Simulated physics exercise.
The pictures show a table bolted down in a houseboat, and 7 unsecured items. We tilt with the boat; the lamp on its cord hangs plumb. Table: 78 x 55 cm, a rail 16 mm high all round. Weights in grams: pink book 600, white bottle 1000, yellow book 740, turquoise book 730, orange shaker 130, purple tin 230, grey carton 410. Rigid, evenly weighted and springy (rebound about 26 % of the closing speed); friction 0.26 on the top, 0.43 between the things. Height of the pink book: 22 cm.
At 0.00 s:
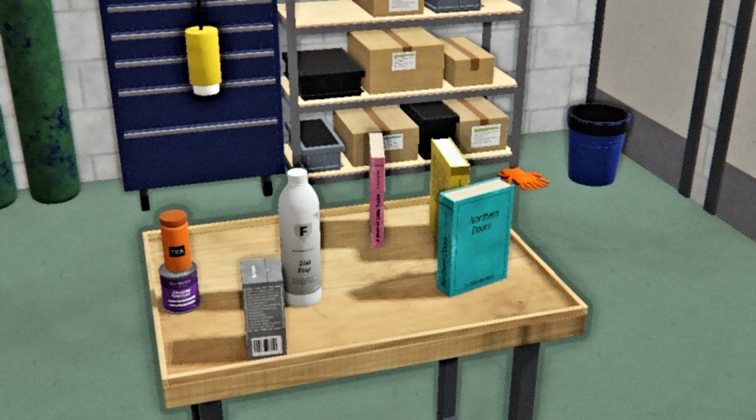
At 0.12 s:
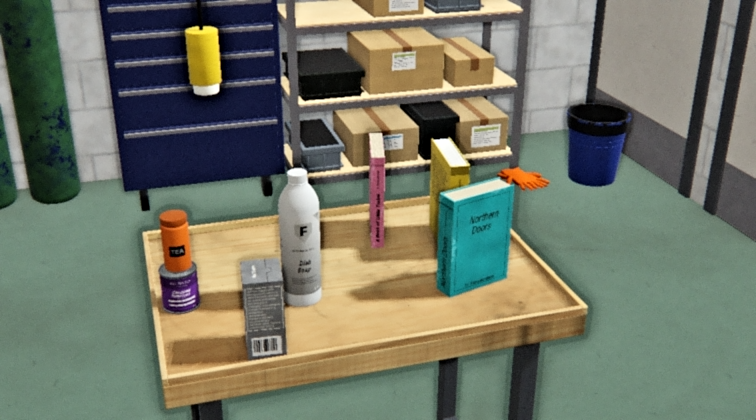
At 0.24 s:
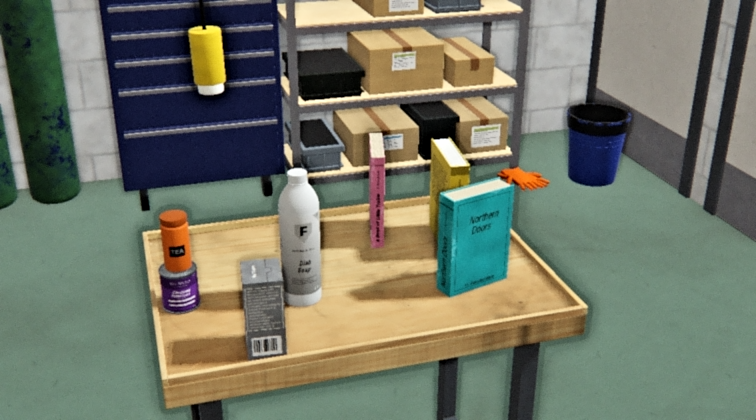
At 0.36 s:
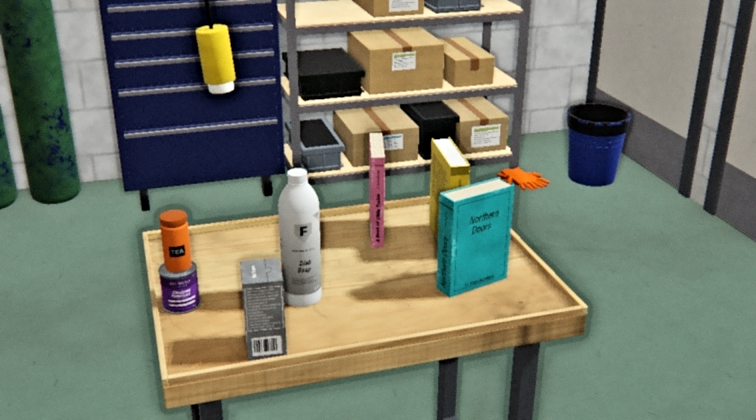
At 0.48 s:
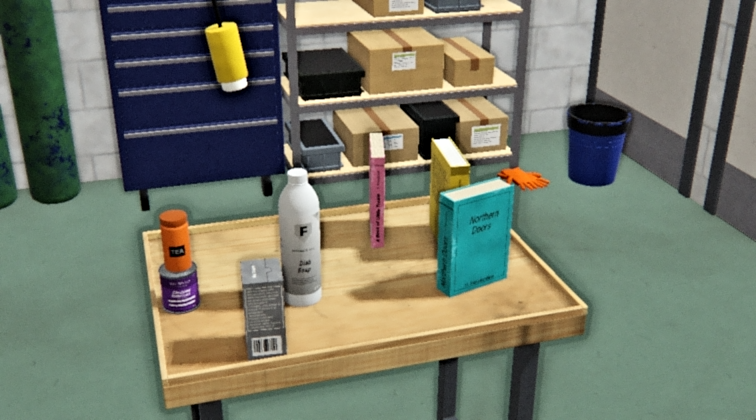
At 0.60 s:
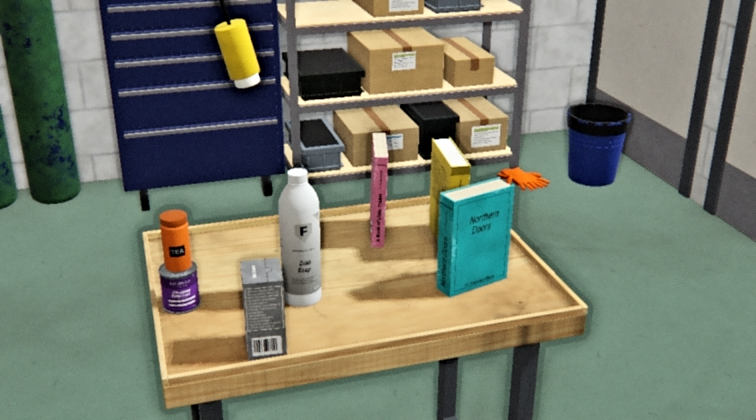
Workshop with bottles, cartons and upright books on a rimmed wooden table, a hanging yellow lamp swinging gradually to the right.
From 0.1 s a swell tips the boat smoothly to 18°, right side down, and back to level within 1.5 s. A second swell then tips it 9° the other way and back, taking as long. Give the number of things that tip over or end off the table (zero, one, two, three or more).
Lost: Two.
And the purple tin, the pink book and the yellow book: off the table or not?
The purple tin is still on the table; the pink book finishes off the table; the yellow book ends off the table.
By 1.00 s, boat heeled 16°, right side down; pink book rocked 71° off its seat near (444, 206); white bottle 3 cm from its spot near (314, 235); yellow book on its side.
By 1.20 s, boat heeled 10°, right side down; yellow book now off the table; pink book rocked 64° off its seat near (499, 209); white bottle 6 cm from its spot near (330, 233).
By 1.50 s, boat heeled 1°, right side down; pink book now off the table; white bottle 7 cm from its spot near (333, 233); turquoise book 7 cm from its spot.
By 1.70 s, boat level; white bottle 7 cm from its spot near (333, 233); turquoise book 7 cm from its spot; grey carton 7 cm from its spot.
When it is over (3.6 s), off the table, pink book and yellow book; not toppled but over 5 cm from the start, white bottle, turquoise book, orange shaker, purple tin and grey carton. End places, in pixels of the last picture, white bottle near (333, 233).
